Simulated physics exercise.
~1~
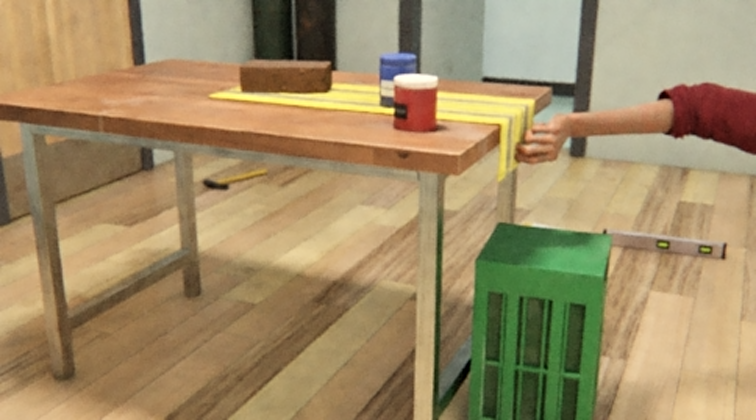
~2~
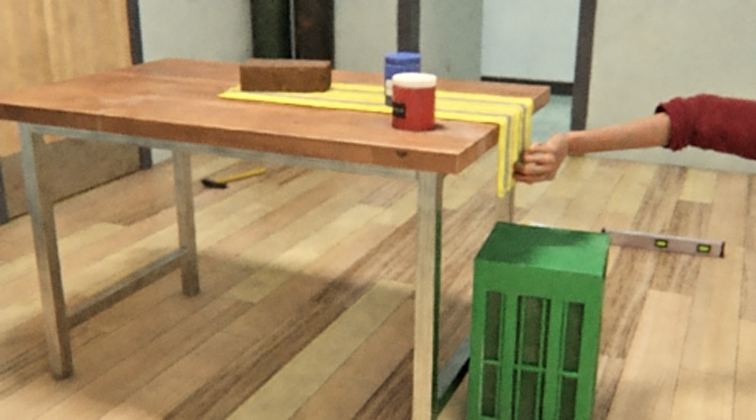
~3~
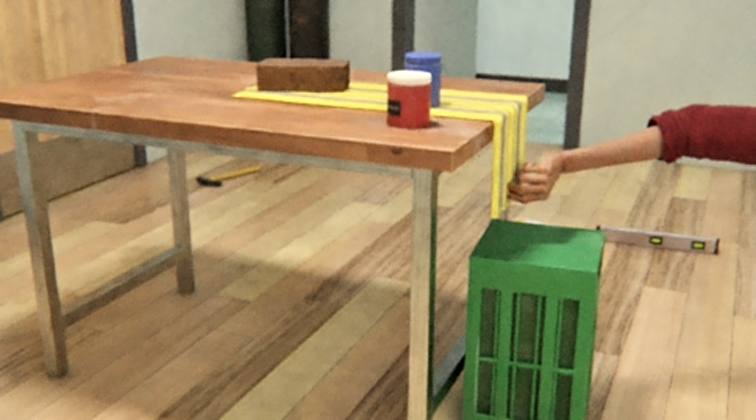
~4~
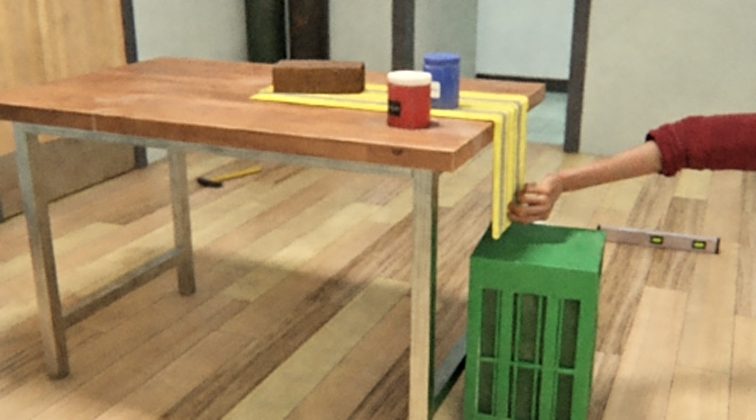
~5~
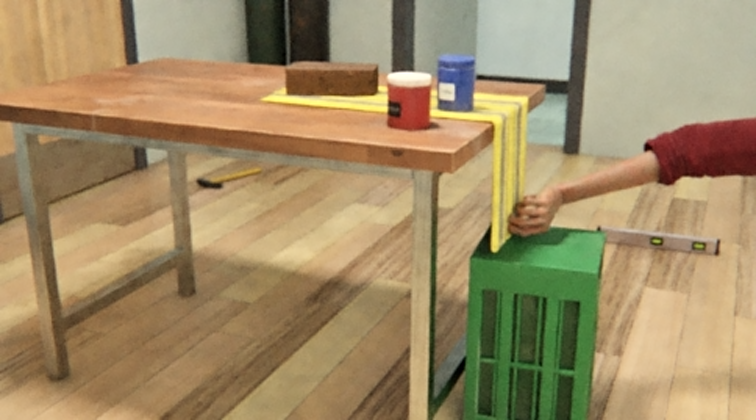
Yellow striped cloth being pulled down over a table's edge onto a green crate, carrying a blue jar and brick past a red jar.
